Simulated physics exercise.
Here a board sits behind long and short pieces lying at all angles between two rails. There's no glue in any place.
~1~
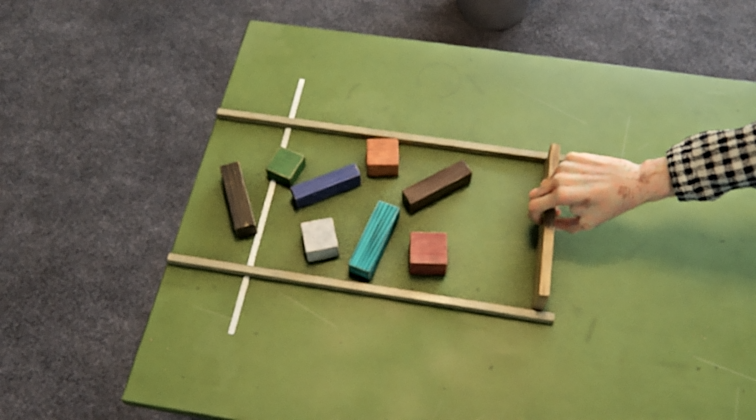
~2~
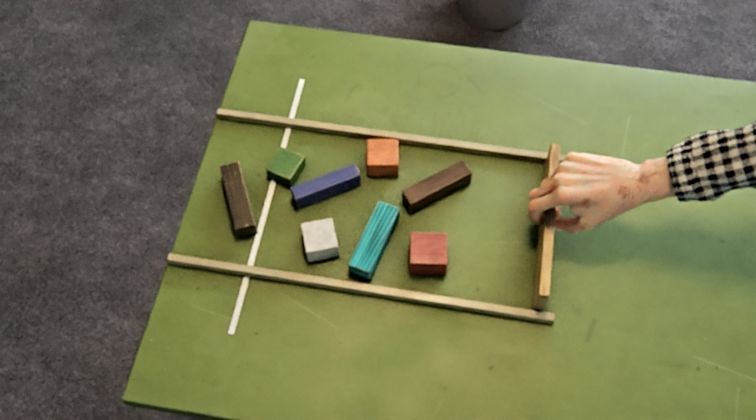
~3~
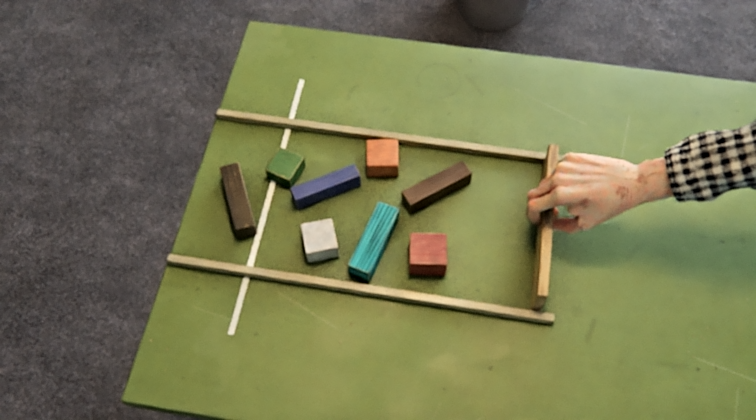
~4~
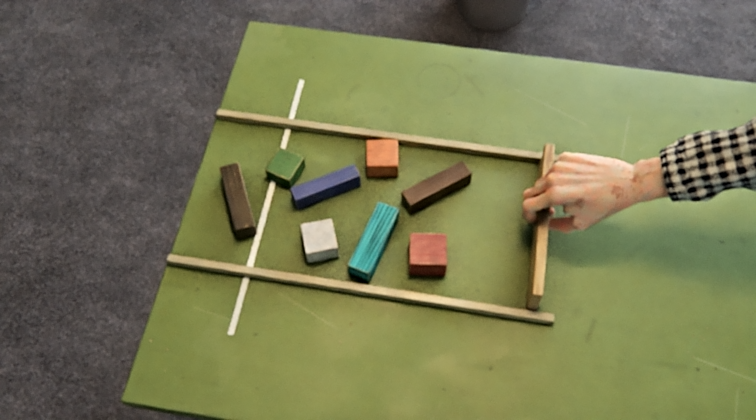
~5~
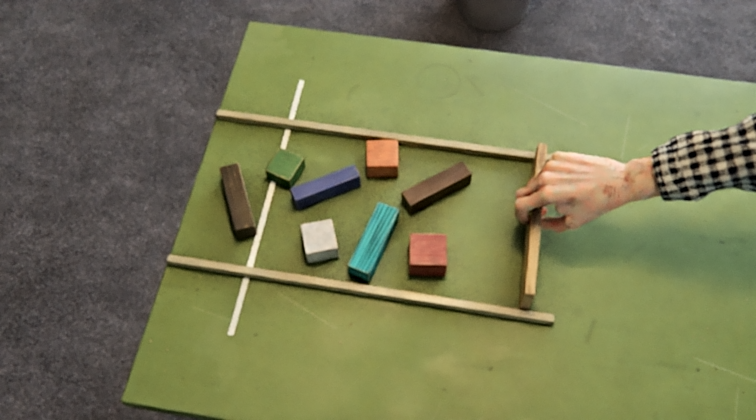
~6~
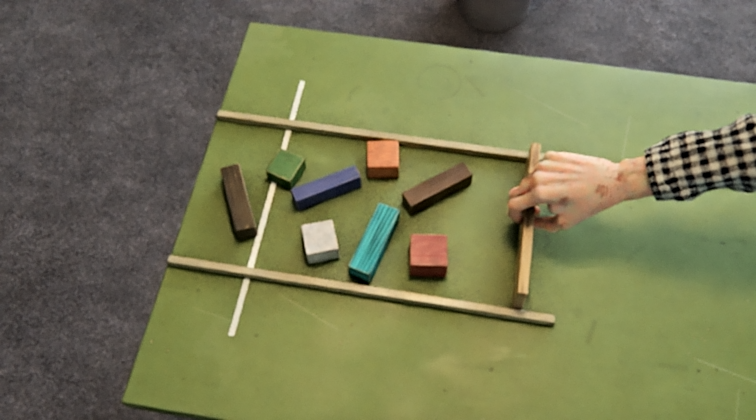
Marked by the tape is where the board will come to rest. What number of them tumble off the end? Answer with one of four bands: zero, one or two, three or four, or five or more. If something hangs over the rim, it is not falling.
One or two.
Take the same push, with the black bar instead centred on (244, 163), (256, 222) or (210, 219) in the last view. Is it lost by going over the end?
Going through them in order, it comes off, then comes off, then comes off.
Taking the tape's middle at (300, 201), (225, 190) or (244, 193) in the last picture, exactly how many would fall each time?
Result per try: 0; 5; 3.
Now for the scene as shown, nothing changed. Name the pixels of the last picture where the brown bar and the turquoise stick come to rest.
Okay, so first (268, 165), and next (214, 221).
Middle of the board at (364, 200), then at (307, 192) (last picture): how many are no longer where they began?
The number moved is 6 and then 8.
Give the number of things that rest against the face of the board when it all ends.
I count 2 of them.
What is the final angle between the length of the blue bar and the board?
Out of line by around 45°.
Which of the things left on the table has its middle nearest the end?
That's the white block.
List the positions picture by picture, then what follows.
Black bar (239, 199); green block (286, 167); blue bar (326, 186); board (547, 225); tape (270, 195), in the first frame.
Green block (286, 167); brown bar (437, 187), in the second frame.
Blue bar (326, 187); orange block (383, 158), in the third frame.
Black bar (238, 201); board (541, 225), in the fourth frame.
Green block (286, 168); turquoise stick (374, 241), in the fifth frame.
Black bar (239, 202); green block (286, 169); blue bar (327, 188); board (527, 224); tape (270, 197), in the sixth frame.
A little later, none off yet; black bar at rest near (239, 202); green block at rest near (286, 169); blue bar at rest near (327, 188).
Next, none off yet; black bar moving near (234, 201); green block moving near (284, 166); blue bar shifted a little near (298, 185).
When it is over, the number that fall off is one or two; down, black bar.
